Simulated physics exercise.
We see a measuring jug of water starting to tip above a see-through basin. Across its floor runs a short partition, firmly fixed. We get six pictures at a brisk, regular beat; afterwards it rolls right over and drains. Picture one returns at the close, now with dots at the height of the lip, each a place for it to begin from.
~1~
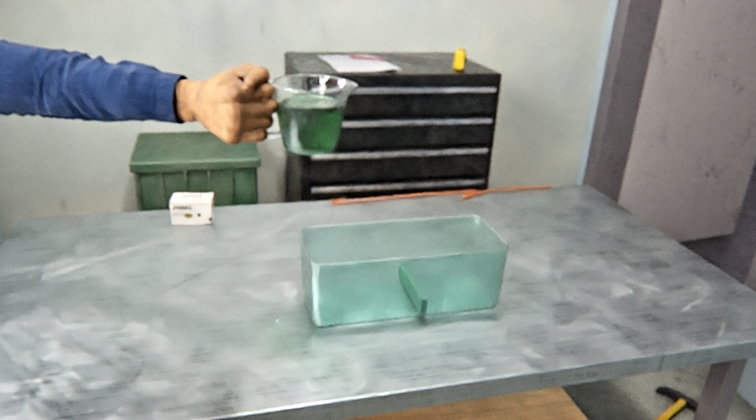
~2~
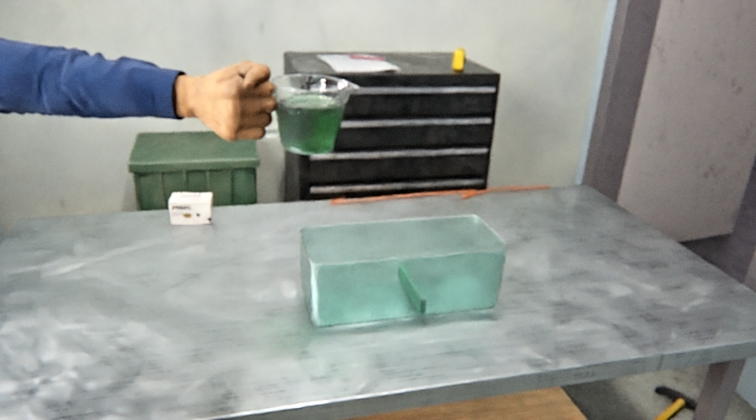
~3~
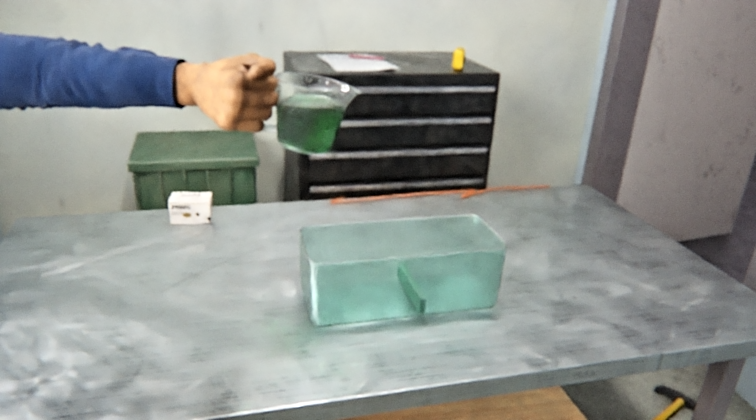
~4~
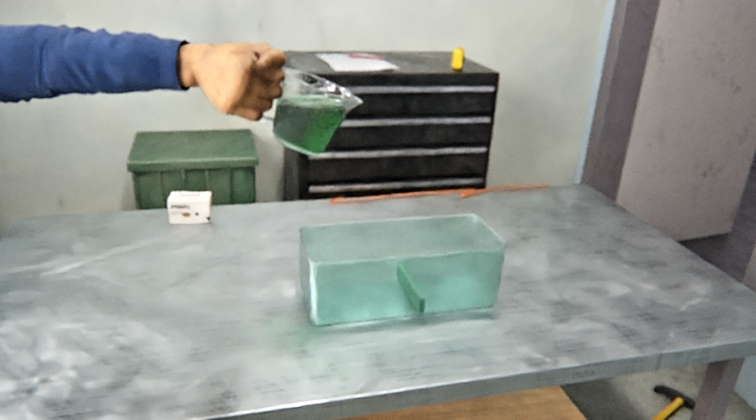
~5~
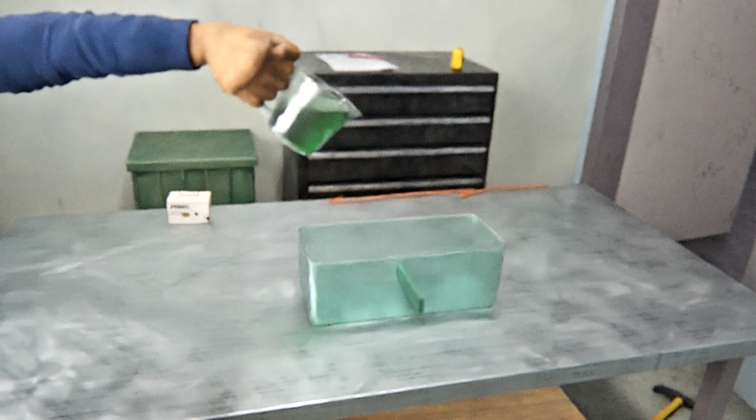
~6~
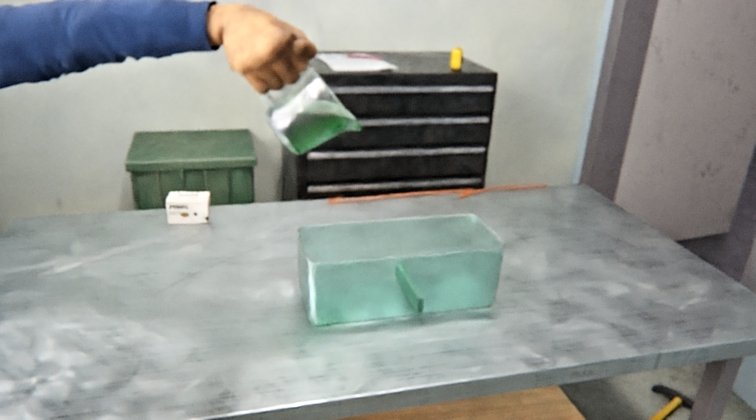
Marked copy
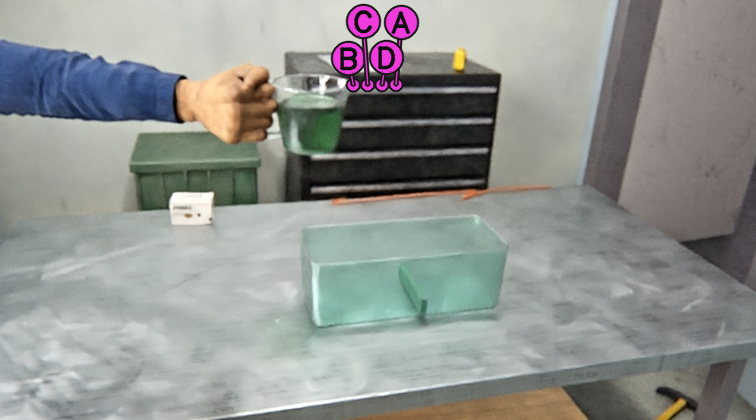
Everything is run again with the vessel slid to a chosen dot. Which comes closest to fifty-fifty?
The answer is spot A.
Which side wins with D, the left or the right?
More ends on the left.
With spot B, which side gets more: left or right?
More ends on the left.
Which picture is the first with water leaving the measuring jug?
Picture 6.
On the marked copy, A at (396, 84); B at (353, 85); C at (367, 84); D at (381, 84).
For spot A, about 51 % ends left of the wall and 46 % right of it; 3 % is lost outside.
For spot B, about 75 % ends left of the wall and 16 % right of it; 10 % is lost outside.
For spot C, about 80 % ends left of the wall and 10 % right of it; 10 % is lost outside.
For spot D, about 76 % ends left of the wall and 16 % right of it; 8 % is lost outside.
